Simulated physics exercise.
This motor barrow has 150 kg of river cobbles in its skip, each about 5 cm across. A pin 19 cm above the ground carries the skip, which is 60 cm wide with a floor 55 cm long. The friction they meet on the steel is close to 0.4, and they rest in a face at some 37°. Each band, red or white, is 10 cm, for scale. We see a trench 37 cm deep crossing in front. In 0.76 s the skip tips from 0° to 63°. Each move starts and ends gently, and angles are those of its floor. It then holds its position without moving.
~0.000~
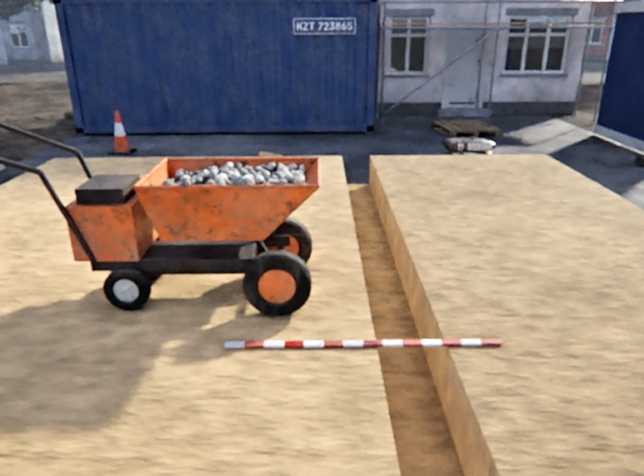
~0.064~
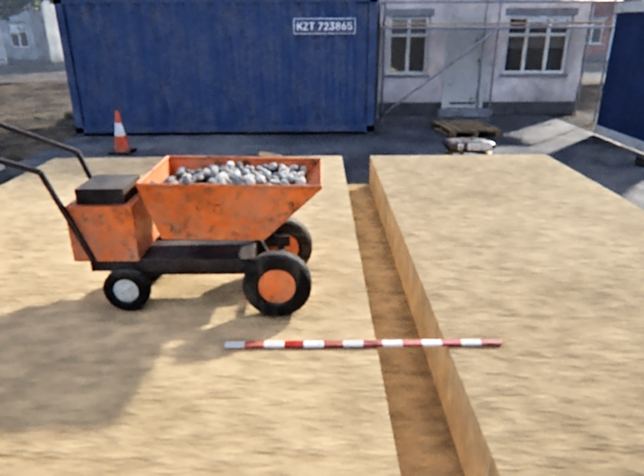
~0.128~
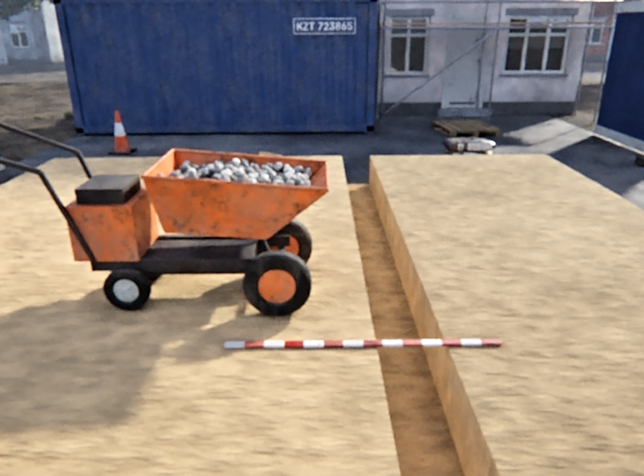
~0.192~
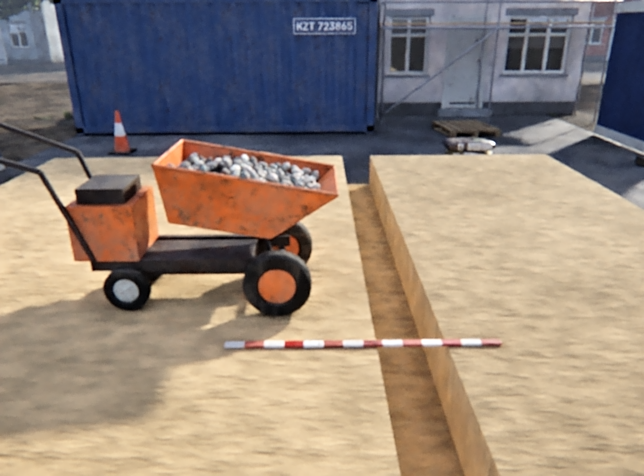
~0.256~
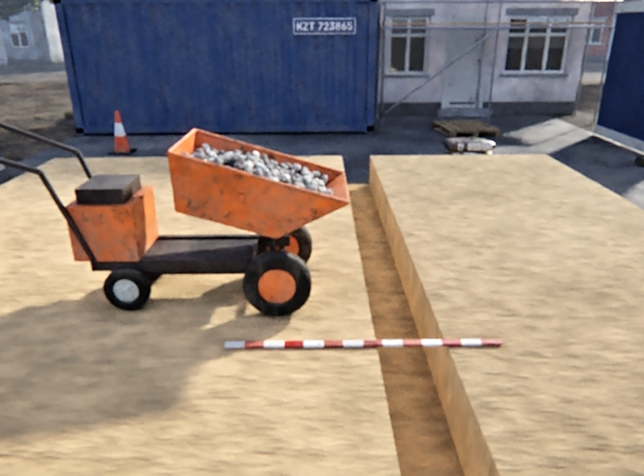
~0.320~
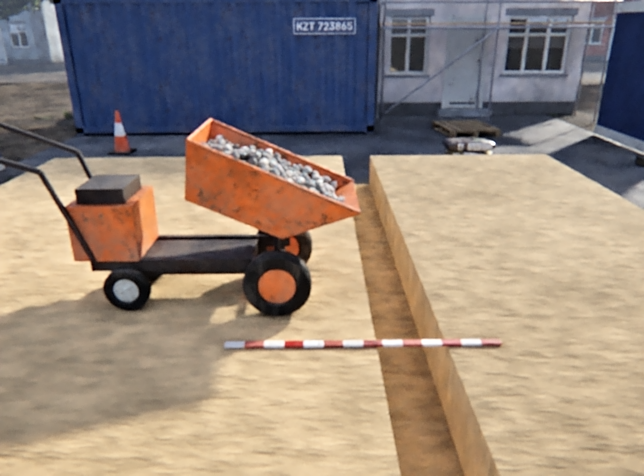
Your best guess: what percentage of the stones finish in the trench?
My guess is about 62 per cent.
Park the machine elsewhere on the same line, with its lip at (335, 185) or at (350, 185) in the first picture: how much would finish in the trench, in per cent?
First place: Near 50%; second place: Near 30%.
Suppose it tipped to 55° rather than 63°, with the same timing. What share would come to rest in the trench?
Trench share: Approx. 50%.
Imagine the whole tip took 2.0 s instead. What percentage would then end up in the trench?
It would come to roughly 80 per cent.
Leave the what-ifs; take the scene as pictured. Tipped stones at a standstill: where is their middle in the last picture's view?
The tipped stones centre close to (415, 323).
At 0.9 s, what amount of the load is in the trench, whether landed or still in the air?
By then, around 20 percent.
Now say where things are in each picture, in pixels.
In the first picture, lip at (320, 186), floor tilted 0°, highest stones at (232, 173).
In the second picture, lip at (322, 187), floor tilted 1°, highest stones at (227, 173); the stones move at 0.3 m/s on average.
In the third picture, the skip is at 5°, its lip at (329, 190); the top of the load is at (214, 169); the stones move at 0.6 m/s on average.
In the fourth picture, lip at (338, 196), floor tilted 10°, highest stones at (211, 162); the stones move at 0.9 m/s on average.
In the fifth picture, the skip is at 17°, its lip at (349, 203); the top of the load is at (210, 155); the stones move at 1.1 m/s on average.
In the sixth picture, lip at (360, 213), floor tilted 24°, highest stones at (215, 145); the stones move at 1.2 m/s on average.
After 0.6 s the floor is at 53°; 100 % in the skip; the foremost stones are at (376, 237).
After 0.9 s the floor is at 63°; 80 % in the skip, 19 % in the trench, 1 % past the trench; the foremost stones are at (433, 284).
After 1.2 s the floor is at 63°; 32 % in the skip, 33 % in the trench, 35 % past the trench; the foremost stones are at (543, 292).
After 3.2 s the floor is at 63°; 0 % in the skip, 62 % in the trench, 38 % past the trench; the foremost stones are past the picture's edge.
